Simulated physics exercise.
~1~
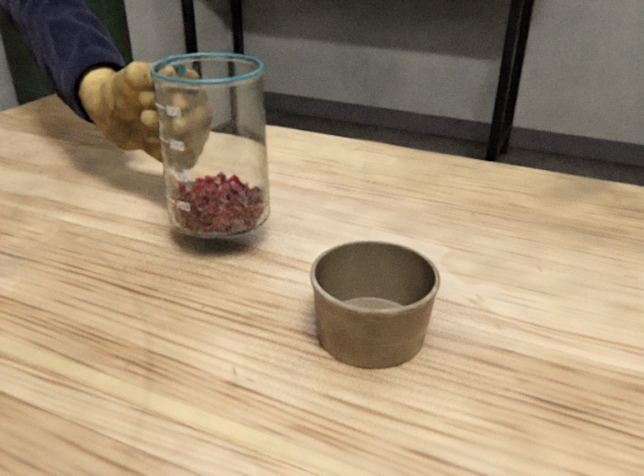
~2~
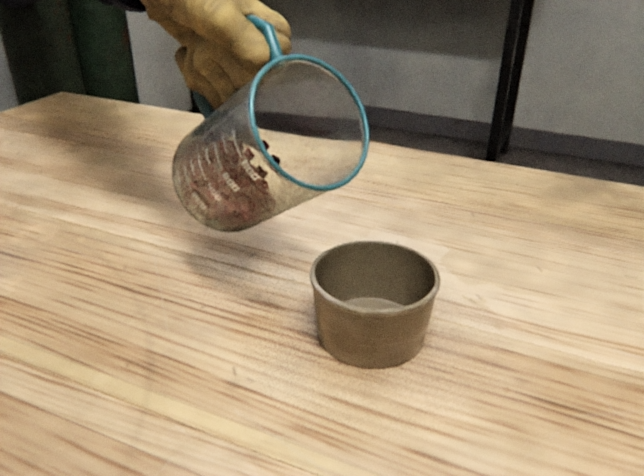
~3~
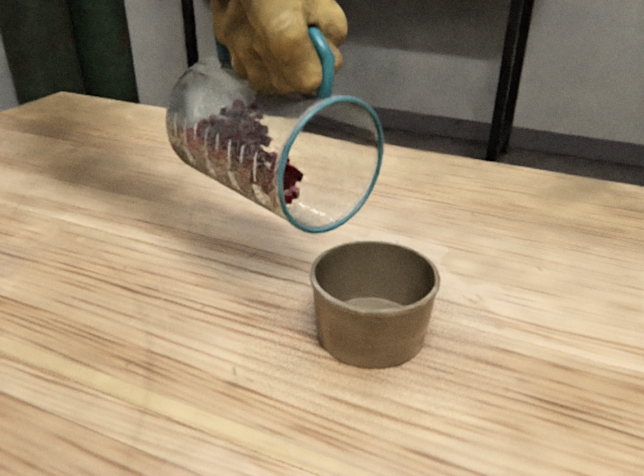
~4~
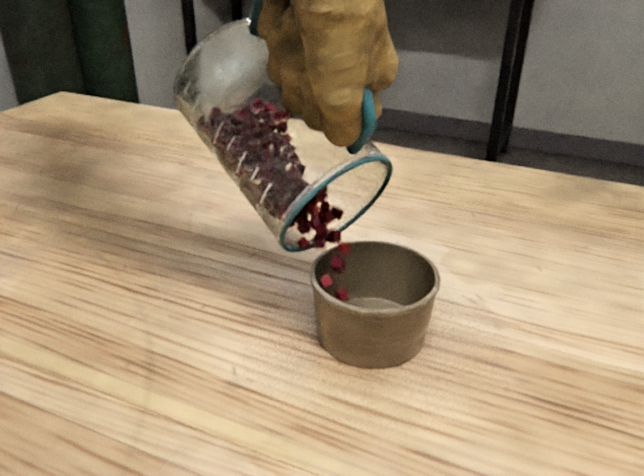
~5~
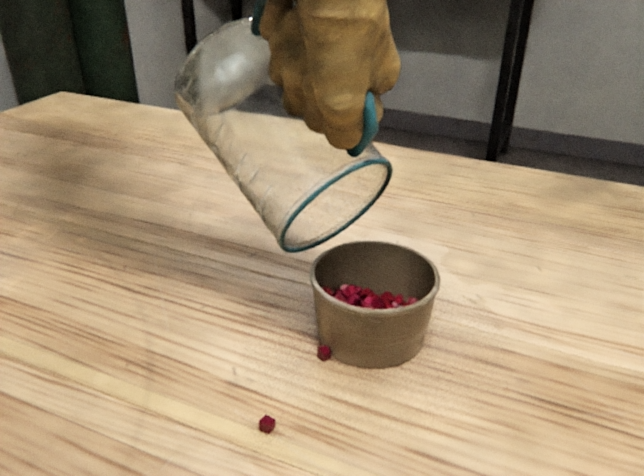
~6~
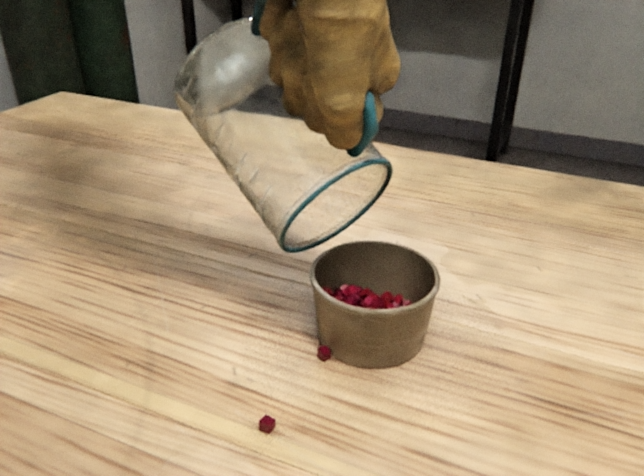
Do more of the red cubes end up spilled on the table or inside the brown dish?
Nearly all of the cubes end up inside the brown dish. Only a couple of strays lie on the table.
